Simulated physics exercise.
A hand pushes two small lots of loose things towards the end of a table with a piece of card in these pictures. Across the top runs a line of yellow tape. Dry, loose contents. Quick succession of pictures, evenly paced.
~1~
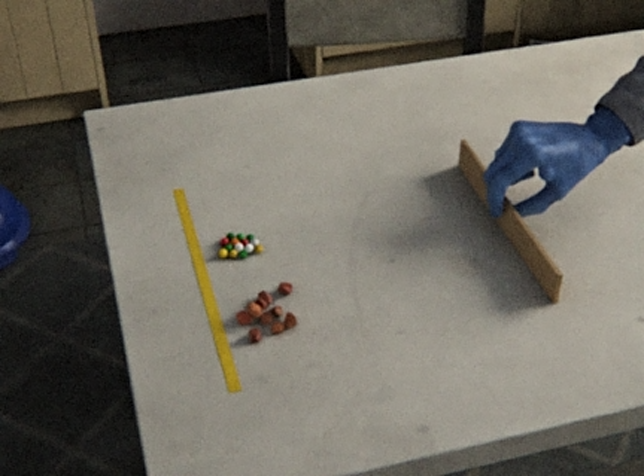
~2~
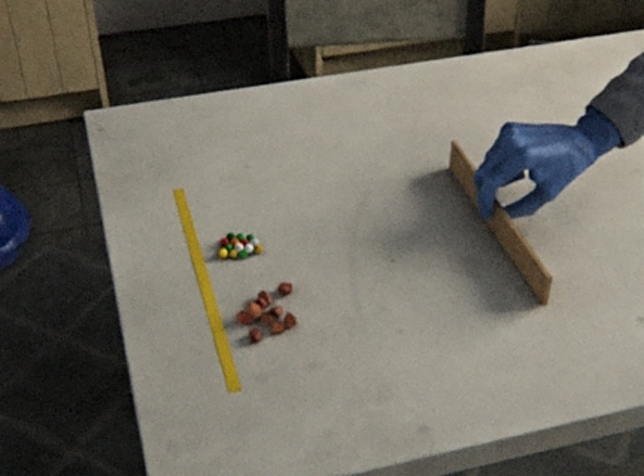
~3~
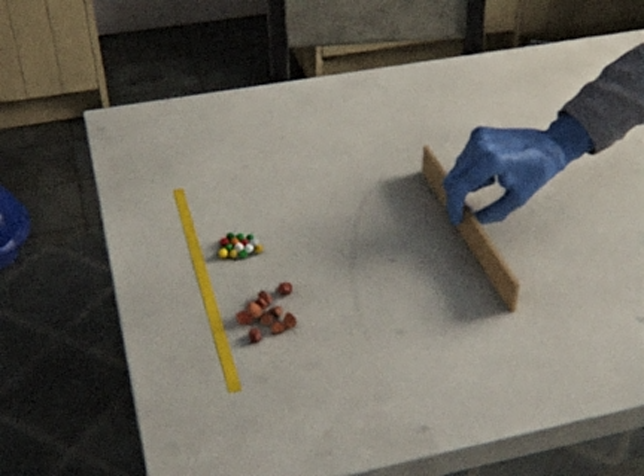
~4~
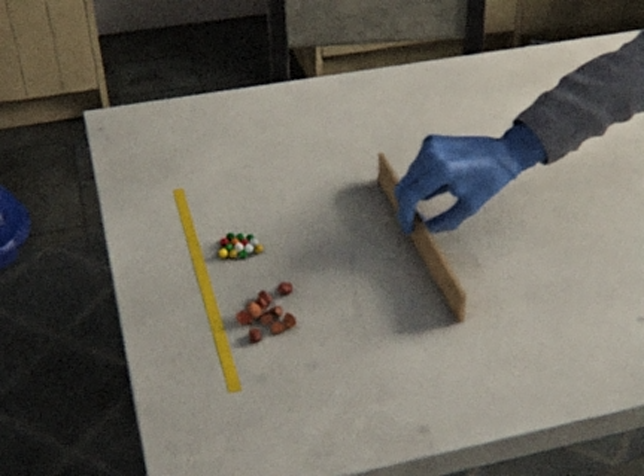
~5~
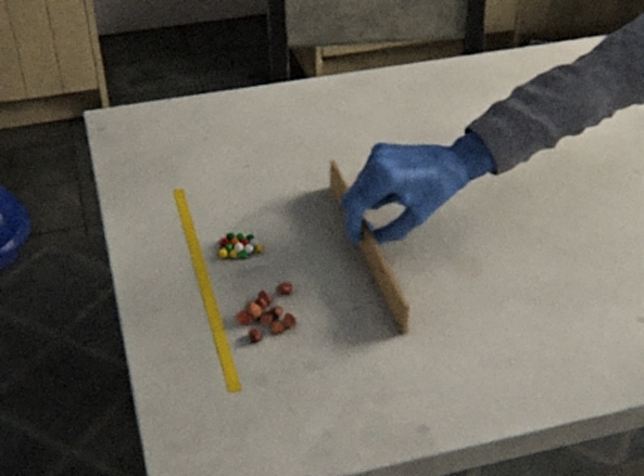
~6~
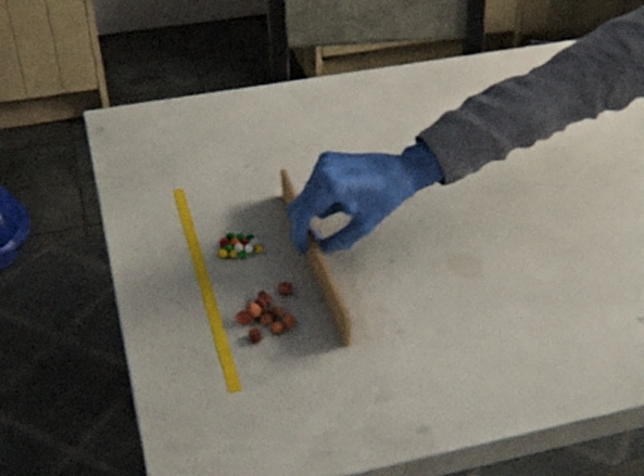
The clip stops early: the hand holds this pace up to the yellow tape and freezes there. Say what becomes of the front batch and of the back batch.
As I see it, the front batch will partly leave the surface; the back batch will partly leave the surface.
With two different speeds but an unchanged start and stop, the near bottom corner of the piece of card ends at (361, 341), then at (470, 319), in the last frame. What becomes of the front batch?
Going in order, it sheds some bits below and then it doesn't fall at all.
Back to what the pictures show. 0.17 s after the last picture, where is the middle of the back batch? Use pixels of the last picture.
Its middle is roughly at (140, 258) in the last frame.
Then, 0.08 s after the last picture, piece of card still moving, near (237, 250); front batch all on the table, its front near (233, 343); back batch all on the table, its front near (190, 248).
Then, 0.17 s after the last picture, piece of card stopped at the yellow tape; front batch all on the table, its front near (158, 372); back batch all on the table, its front near (81, 250).
Then, 0.45 s after the last picture, piece of card stopped at the yellow tape; front batch nearly all over the edge; back batch all over the edge.
At rest, piece of card stopped at the yellow tape; front batch nearly all over the edge; back batch all over the edge.
